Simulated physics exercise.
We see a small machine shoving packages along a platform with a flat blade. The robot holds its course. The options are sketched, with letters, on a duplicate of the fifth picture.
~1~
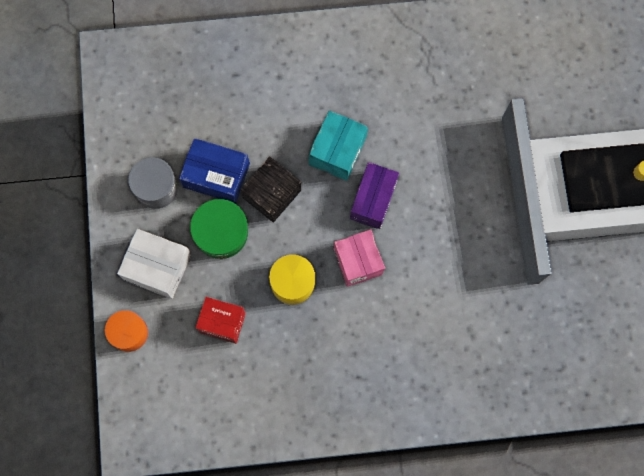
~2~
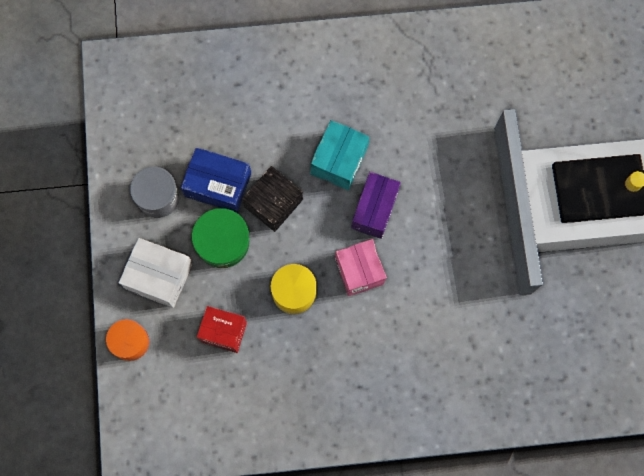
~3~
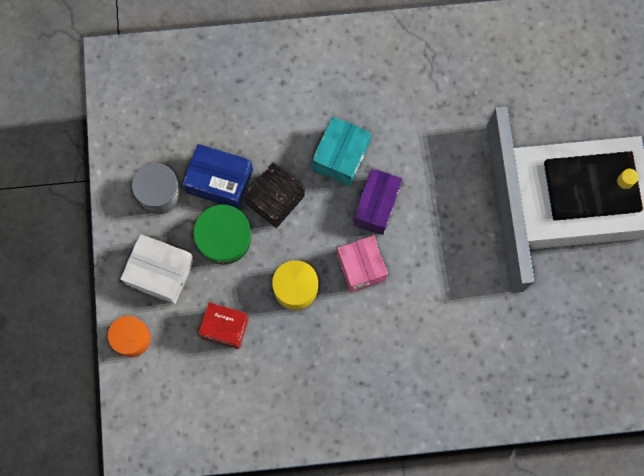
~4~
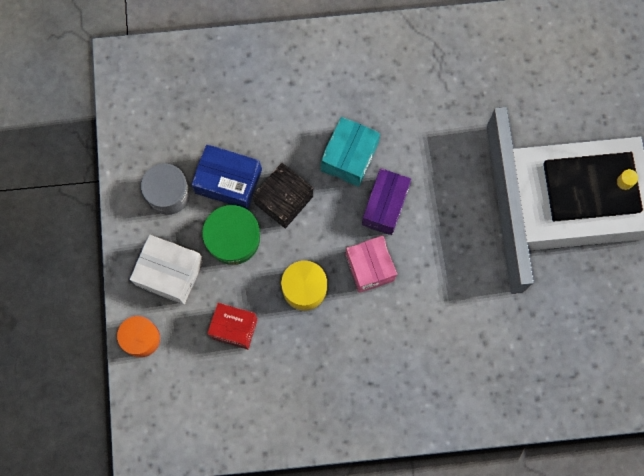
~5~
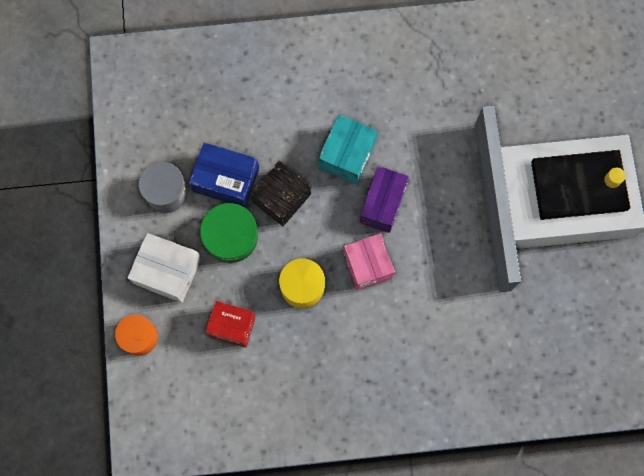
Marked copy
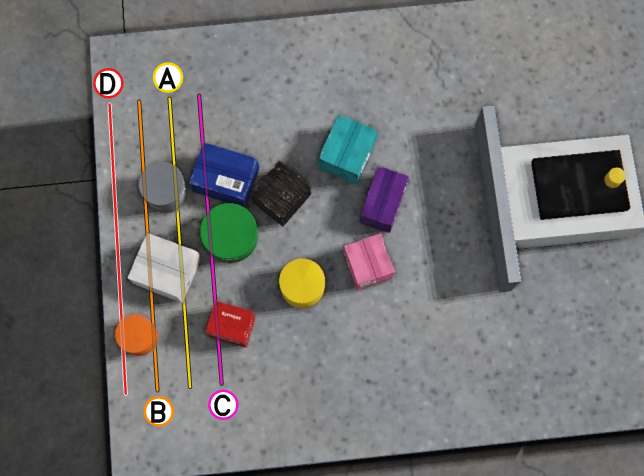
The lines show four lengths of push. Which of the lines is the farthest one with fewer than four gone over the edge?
A is the last line within the limit.
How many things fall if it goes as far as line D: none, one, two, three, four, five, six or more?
Six or more.
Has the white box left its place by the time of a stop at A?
Yes.
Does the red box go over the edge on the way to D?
No.
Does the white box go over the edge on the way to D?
Yes.
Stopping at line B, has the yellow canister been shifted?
By then, yes.
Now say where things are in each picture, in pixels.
Green pail (220, 230); white box (155, 264); blue box (215, 171), in the first frame.
Robot (595, 189); turquoise box (340, 155), in the second frame.
Robot (587, 186); red box (224, 326), in the third frame.
Robot (586, 187); black crate (283, 196), in the fourth frame.
Robot (574, 185); yellow canister (302, 284); purple box (384, 199); green pail (229, 234), in the fifth frame.
On the marked copy, A at (179, 238); B at (148, 241); C at (210, 235); D at (117, 244).
With A. Early on, robot (458, 196); turquoise box (336, 150); pink parcel (363, 262).
Further on, robot (342, 208); white box (142, 289); grey pail (144, 192).
At the end, robot (251, 217); white box over the edge; grey pail over the edge; two fallen.
As for the rest, B drops six; C is within the limit but short; D drops nine.
